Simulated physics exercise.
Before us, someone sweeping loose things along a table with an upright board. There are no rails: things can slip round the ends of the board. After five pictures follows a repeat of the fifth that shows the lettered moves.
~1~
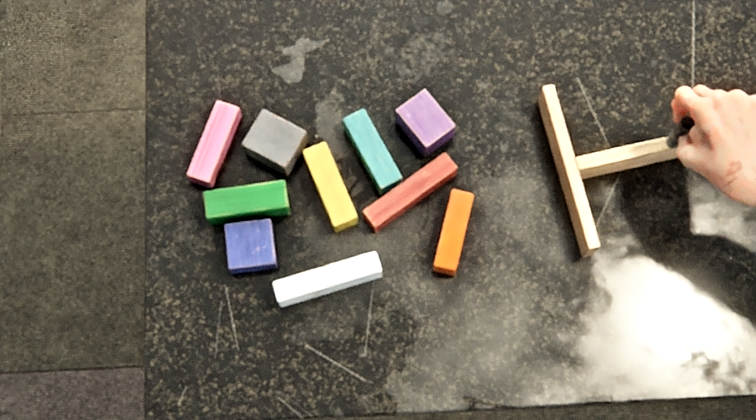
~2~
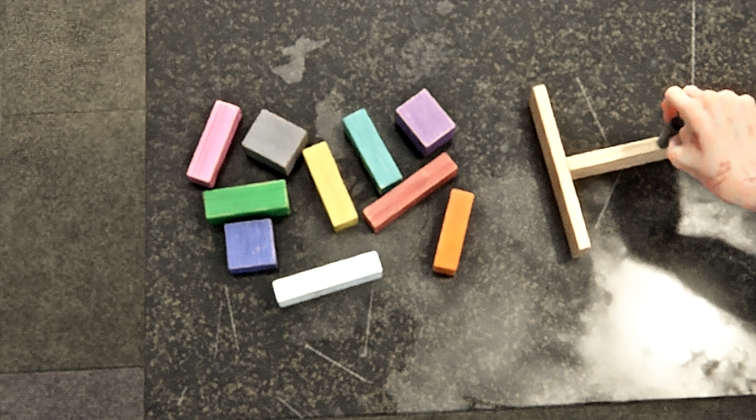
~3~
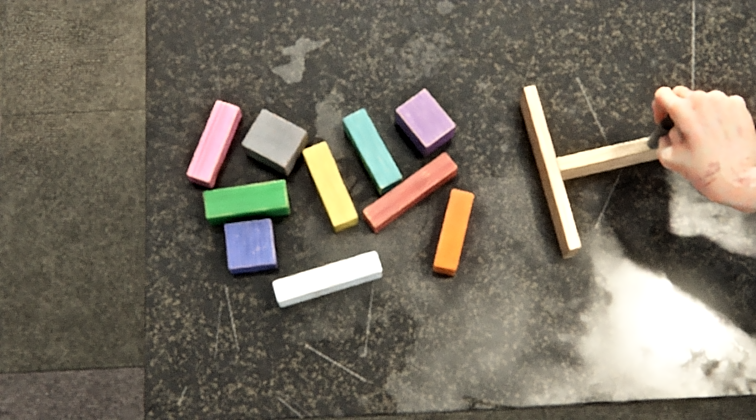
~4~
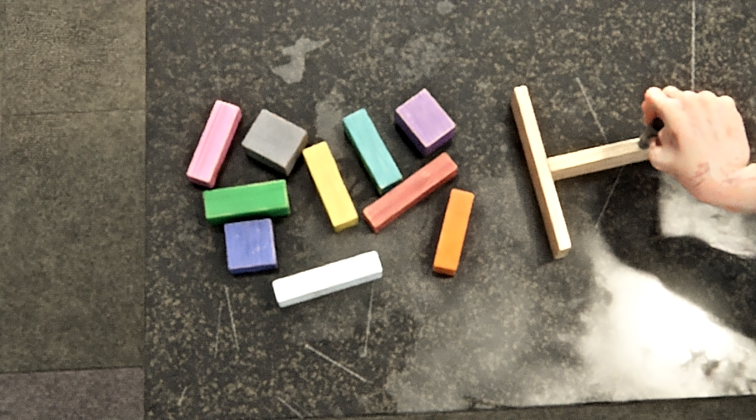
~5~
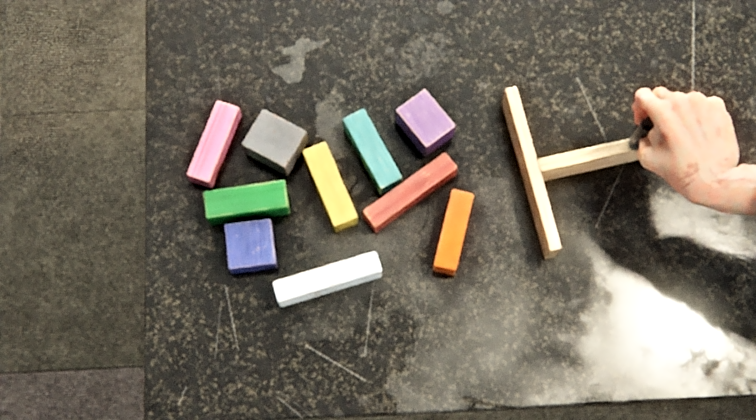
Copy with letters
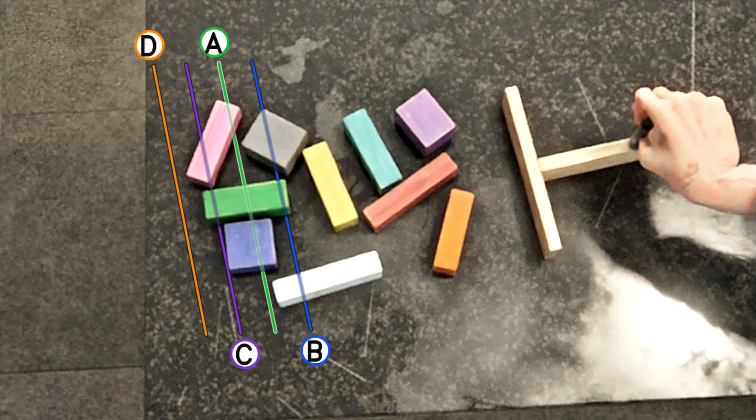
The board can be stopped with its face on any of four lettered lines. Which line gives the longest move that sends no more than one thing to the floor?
It can go as far as B.
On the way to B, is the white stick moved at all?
By then, yes.
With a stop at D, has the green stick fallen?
Yes.
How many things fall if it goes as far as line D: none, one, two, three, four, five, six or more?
Six or more.
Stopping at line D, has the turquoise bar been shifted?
By then, yes.
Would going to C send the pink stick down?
Yes.
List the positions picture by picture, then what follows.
Red bar (410, 193); blue block (251, 247); pink stick (215, 145), in the first frame.
Board (562, 165); yellow bar (330, 188), in the second frame.
Board (552, 166); white stick (328, 279), in the third frame.
Board (542, 166); purple block (425, 123), in the fourth frame.
Board (533, 167); turquoise bar (372, 152); red bar (410, 193); blue block (251, 247), in the fifth frame.
On the marked copy, A at (246, 193); B at (280, 191); C at (213, 194); D at (179, 196).
Taking B. A third of the way, board (443, 171); purple block (402, 122); orange stick (438, 237).
Two thirds of the way, board (352, 175); pink stick (208, 142); green stick (221, 211).
When it is over, board (283, 178); pink stick (149, 145); green stick (156, 227); none fallen.
As for the rest, A drops two; C drops five; D drops seven.
